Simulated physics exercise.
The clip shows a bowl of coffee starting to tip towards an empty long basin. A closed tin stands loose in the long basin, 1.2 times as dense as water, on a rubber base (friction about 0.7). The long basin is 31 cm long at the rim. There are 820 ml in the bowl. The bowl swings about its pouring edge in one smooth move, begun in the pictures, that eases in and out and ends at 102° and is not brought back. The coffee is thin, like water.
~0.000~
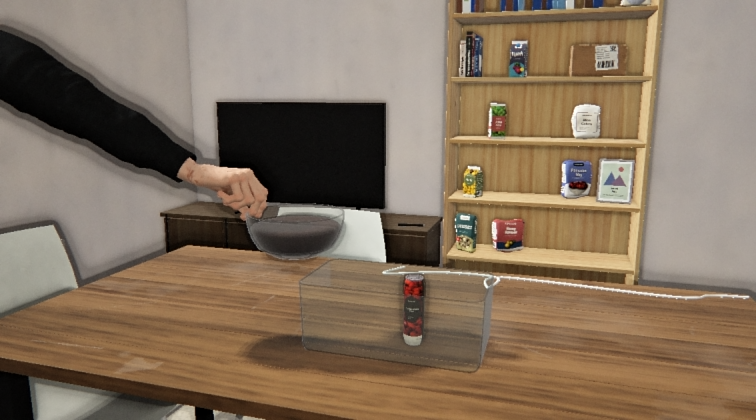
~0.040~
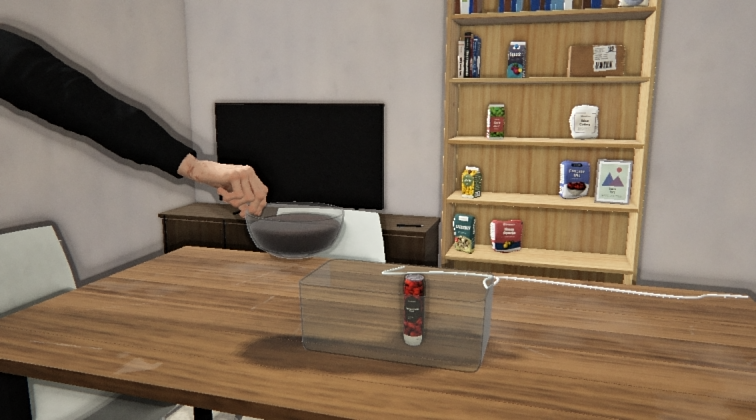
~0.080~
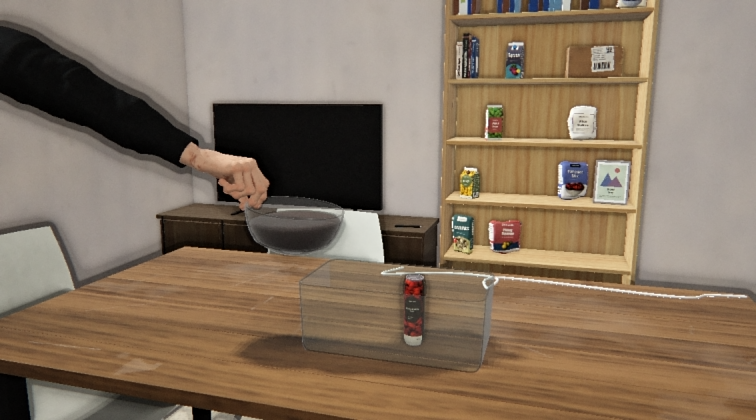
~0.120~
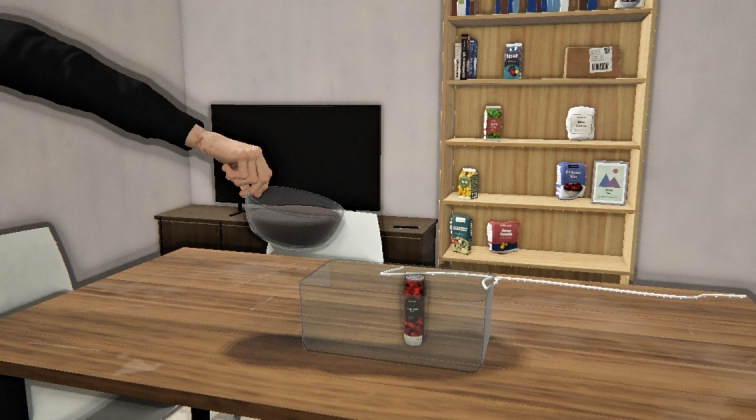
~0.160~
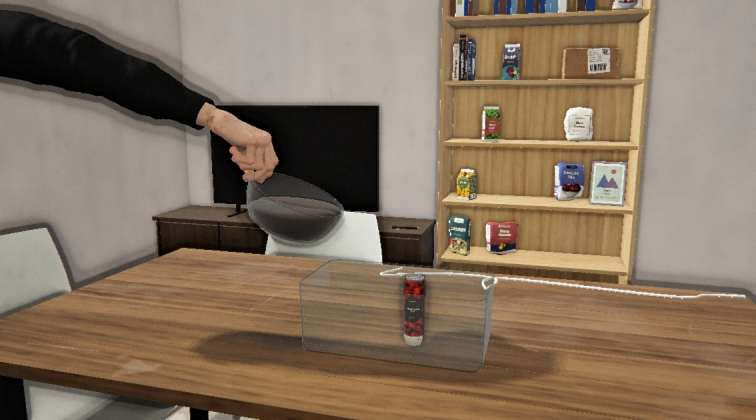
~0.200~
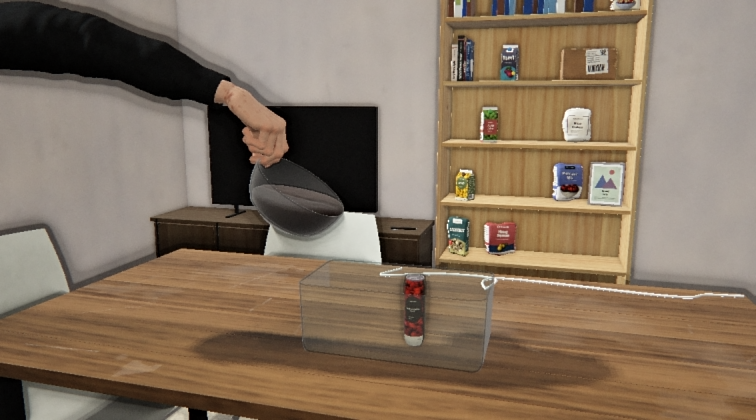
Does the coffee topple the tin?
The tin goes over.
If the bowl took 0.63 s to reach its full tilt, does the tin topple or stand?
Then it topples.
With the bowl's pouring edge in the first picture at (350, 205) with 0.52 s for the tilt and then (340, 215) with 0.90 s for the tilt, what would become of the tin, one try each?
First it keeps standing; then it falls.
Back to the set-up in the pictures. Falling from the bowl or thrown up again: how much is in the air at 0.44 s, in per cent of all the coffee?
About 60 per cent.
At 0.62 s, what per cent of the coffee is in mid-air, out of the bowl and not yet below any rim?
About 9 per cent.
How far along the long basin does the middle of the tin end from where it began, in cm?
About 6.5 cm.
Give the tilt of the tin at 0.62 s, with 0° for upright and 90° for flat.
About 20°.
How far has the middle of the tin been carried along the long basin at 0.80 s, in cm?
About 6 cm.
By 0.44 s the tilt is 98° and 32 per cent is still to pour; the tin stands where it began.
By 0.62 s the tilt is 102° and 0 per cent is still to pour; the tin leans 18°.
By 0.80 s the tilt is 102° and 0 per cent is still to pour; the tin lies on its side.
By 1.00 s the tilt is 102° and 0 per cent is still to pour; the tin lies on its side.
At rest the tin lies on its side.
